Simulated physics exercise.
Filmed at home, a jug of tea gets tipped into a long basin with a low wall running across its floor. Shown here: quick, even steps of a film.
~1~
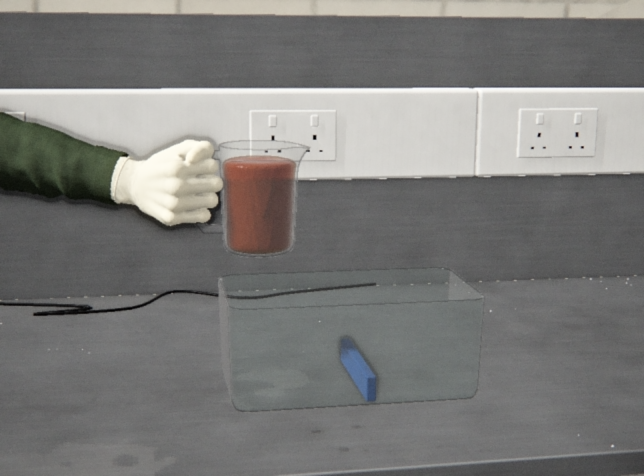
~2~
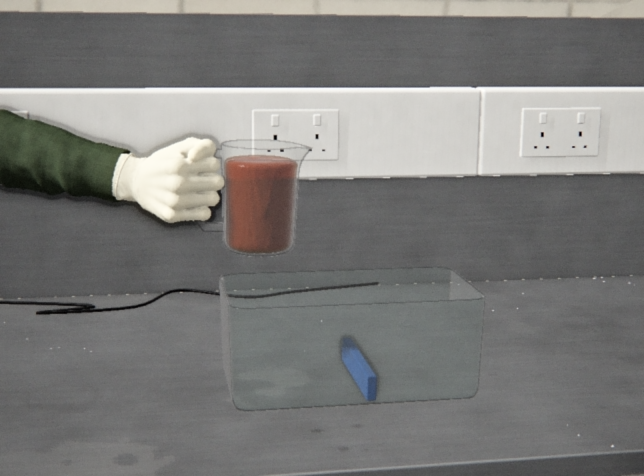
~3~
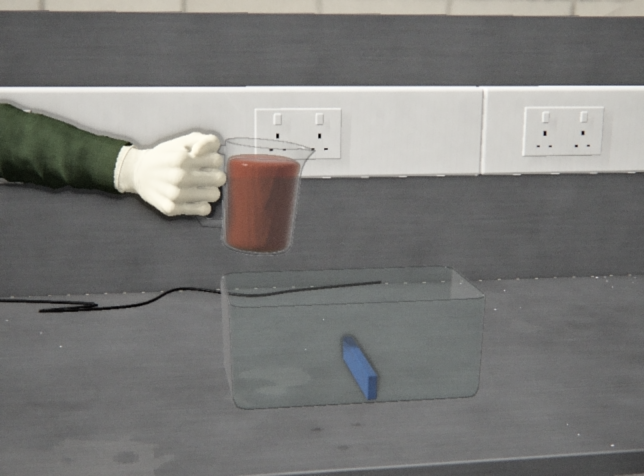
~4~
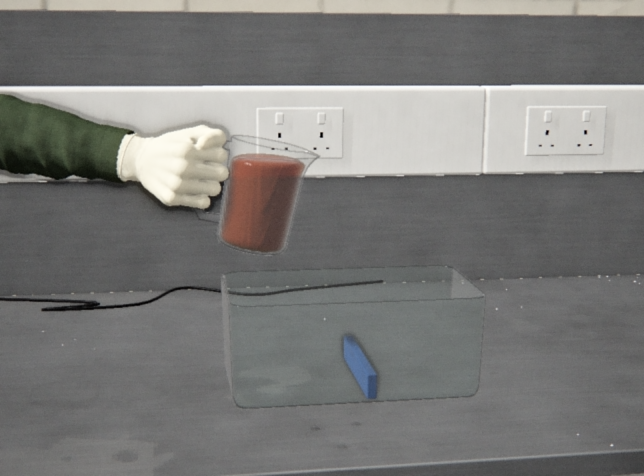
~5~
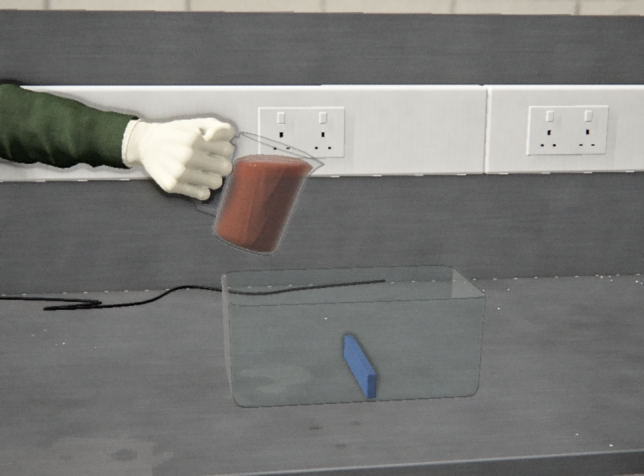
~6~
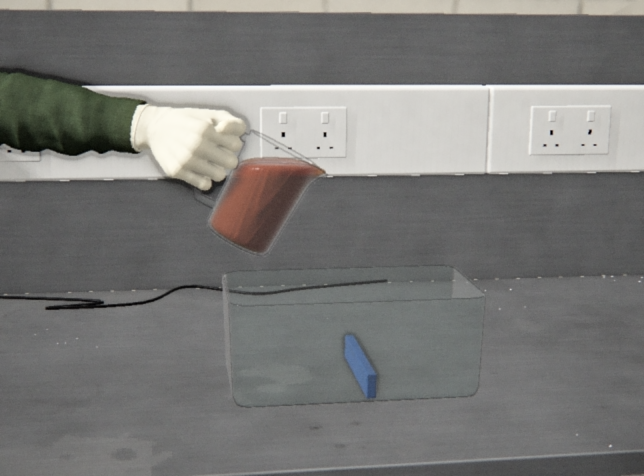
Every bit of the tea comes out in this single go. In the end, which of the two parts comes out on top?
The winner here is the right pocket, by the look of it.
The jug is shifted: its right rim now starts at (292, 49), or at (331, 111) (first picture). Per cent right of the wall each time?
85 and 90 in a hundred.
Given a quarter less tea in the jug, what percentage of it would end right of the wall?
Estimate: Close to 80 per cent.
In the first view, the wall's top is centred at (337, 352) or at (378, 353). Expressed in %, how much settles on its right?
Result: 95 % first, 35 % second.
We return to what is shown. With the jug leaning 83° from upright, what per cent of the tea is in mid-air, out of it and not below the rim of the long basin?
Roughly 15 in a hundred.
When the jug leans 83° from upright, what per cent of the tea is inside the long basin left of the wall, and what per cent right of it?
Reading: Left some 0 %, right some 10 %.
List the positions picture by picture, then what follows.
In the first frame, it leans 0°; its right rim is at (310, 146); the tea meets the walls at (222, 161) and (296, 160); the long basin's rim runs from (224, 293) to (467, 284); the wall's top is at (358, 358).
In the second frame, it leans 1°; its right rim is at (312, 147); the tea meets the walls at (224, 160) and (297, 160).
In the third frame, it leans 5°; its right rim is at (316, 149); the tea meets the walls at (226, 159) and (300, 160).
In the fourth frame, it leans 11°; its right rim is at (320, 155); the tea meets the walls at (230, 160) and (305, 161).
In the fifth frame, it leans 19°; its right rim is at (325, 163); the tea meets the walls at (231, 168) and (313, 163).
In the sixth frame, it leans 29°; its right rim is at (329, 174); the tea meets the walls at (227, 181) and (324, 166).
A moment on, the tilt is 83° and 71 per cent is still to pour, 0 is left of the wall and 12 right of it.
Next, the tilt is 99° and 27 per cent is still to pour, 9 is left of the wall and 49 right of it.
Then the tilt is 99° and 6 per cent is still to pour, 8 is left of the wall and 81 right of it.
Later the tilt is 99° and 1 per cent is still to pour, 12 is left of the wall and 85 right of it.
Finally, 17 per cent lies left of the wall, 83 right of it and 1 outside.
